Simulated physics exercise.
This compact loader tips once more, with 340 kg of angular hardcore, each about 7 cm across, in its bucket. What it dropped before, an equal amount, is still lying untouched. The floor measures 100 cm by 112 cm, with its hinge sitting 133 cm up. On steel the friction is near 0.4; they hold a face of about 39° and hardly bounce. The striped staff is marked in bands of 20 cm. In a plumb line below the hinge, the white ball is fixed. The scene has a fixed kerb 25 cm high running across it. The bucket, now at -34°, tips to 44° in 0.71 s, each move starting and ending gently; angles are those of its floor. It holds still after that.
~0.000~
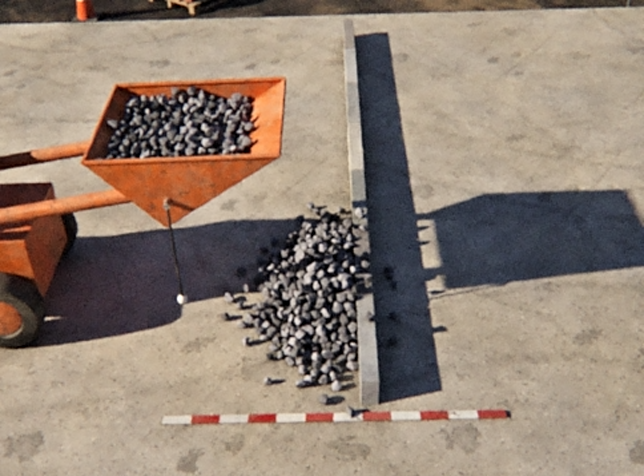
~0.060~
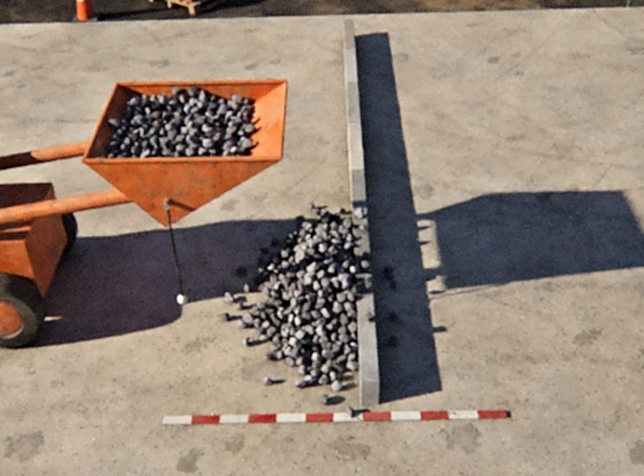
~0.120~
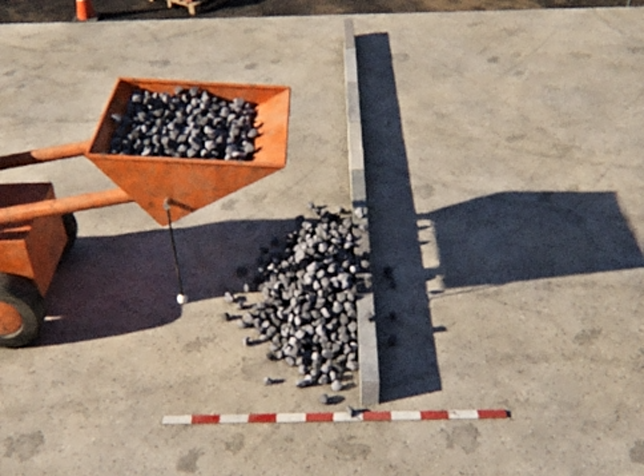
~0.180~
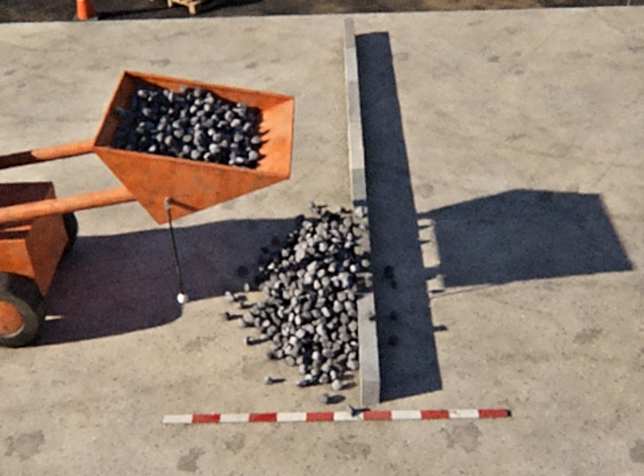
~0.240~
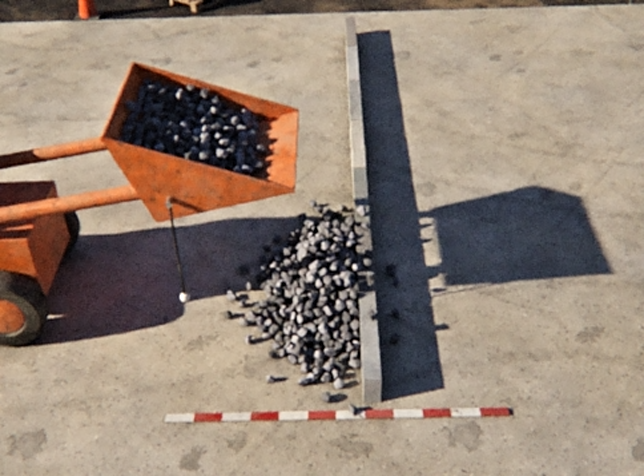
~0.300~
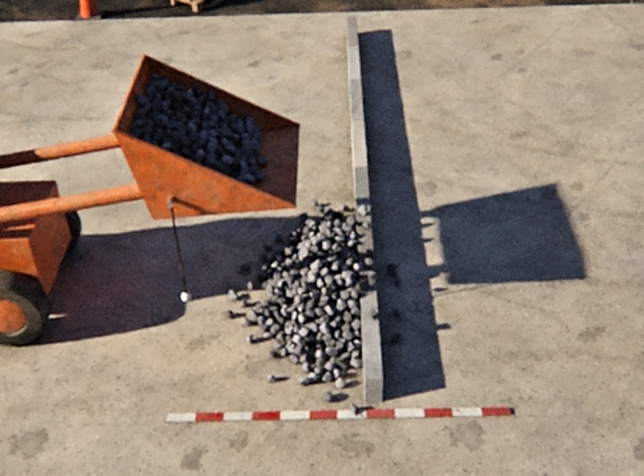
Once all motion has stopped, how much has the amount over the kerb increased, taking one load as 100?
It has increased by some 1 per cent.
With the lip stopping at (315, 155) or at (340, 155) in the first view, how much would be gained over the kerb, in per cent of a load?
First place: Roughly 15 %; second place: Roughly 40 %.
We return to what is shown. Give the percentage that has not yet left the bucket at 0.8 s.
Estimate: 90 % remaining inside, roughly.
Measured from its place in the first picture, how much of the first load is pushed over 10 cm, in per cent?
Roughly 5 % of them.
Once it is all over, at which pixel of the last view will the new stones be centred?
Near (296, 272).
After 0.5 s the floor is at 32°; in per cent of one load, 100 in the bucket, 99 on this side of the kerb, 1 over the kerb; the foremost stones are at (387, 288).
After 0.8 s the floor is at 44°; in per cent of one load, 90 in the bucket, 109 on this side of the kerb, 1 over the kerb; the foremost stones are at (387, 288).
After 1.2 s the floor is at 44°; in per cent of one load, 22 in the bucket, 177 on this side of the kerb, 1 over the kerb; the foremost stones are at (387, 288).
After 3.8 s the floor is at 44°; in per cent of one load, 0 in the bucket, 198 on this side of the kerb, 2 over the kerb; the foremost stones are at (417, 260). Net gain over the kerb, 1.
